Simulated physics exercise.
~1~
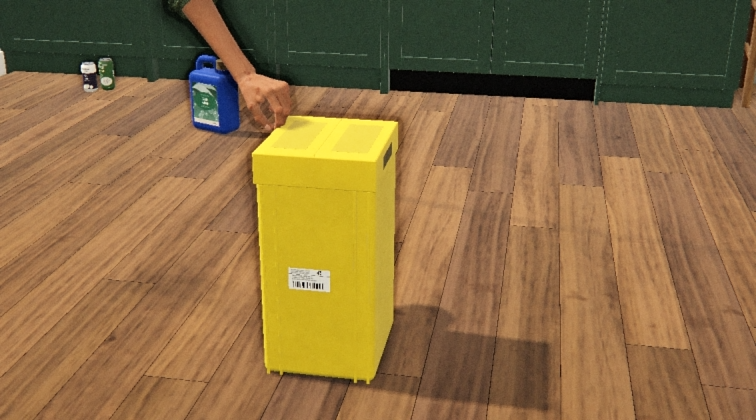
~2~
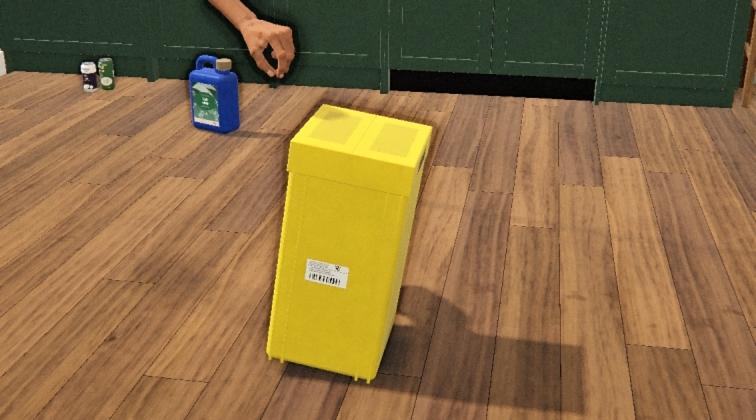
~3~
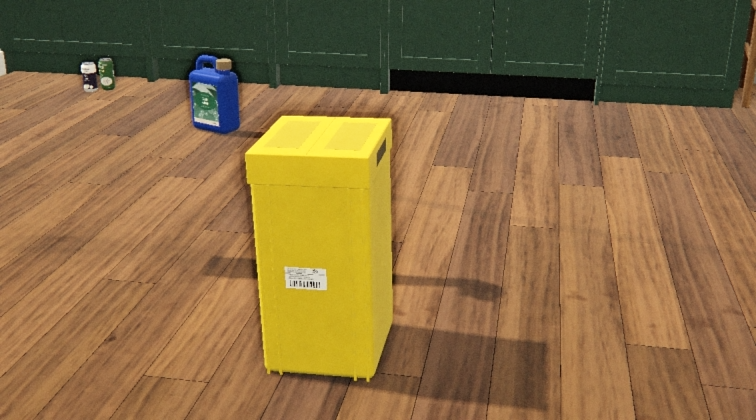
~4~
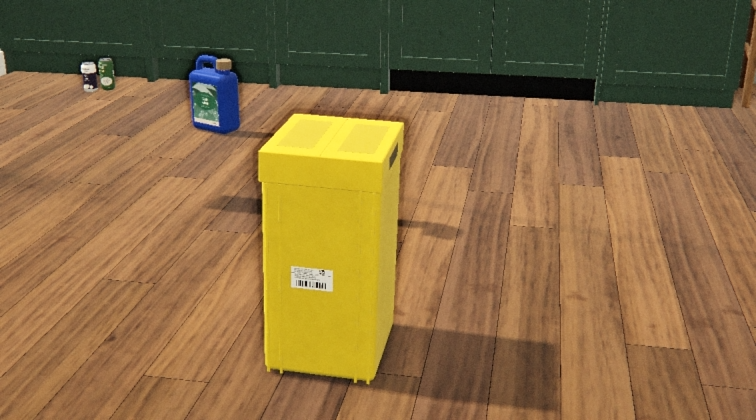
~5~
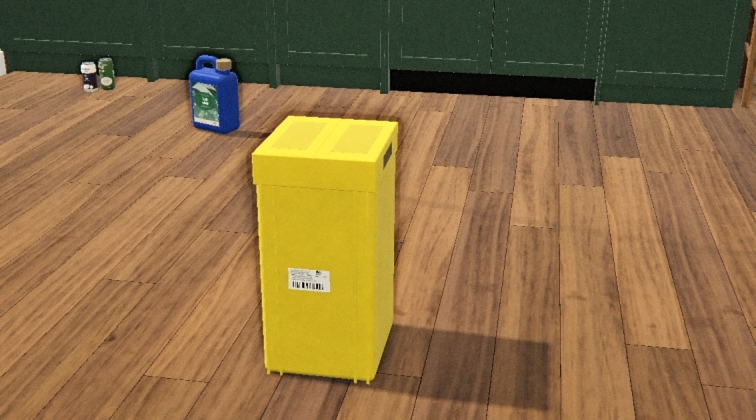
On a wooden floor before green cabinets, a hand shoves the top of a tall yellow bin, which leans right as the hand draws away. The bin rocks back left, sways slightly right, and settles upright where it began, a blue jug and two cans behind it.
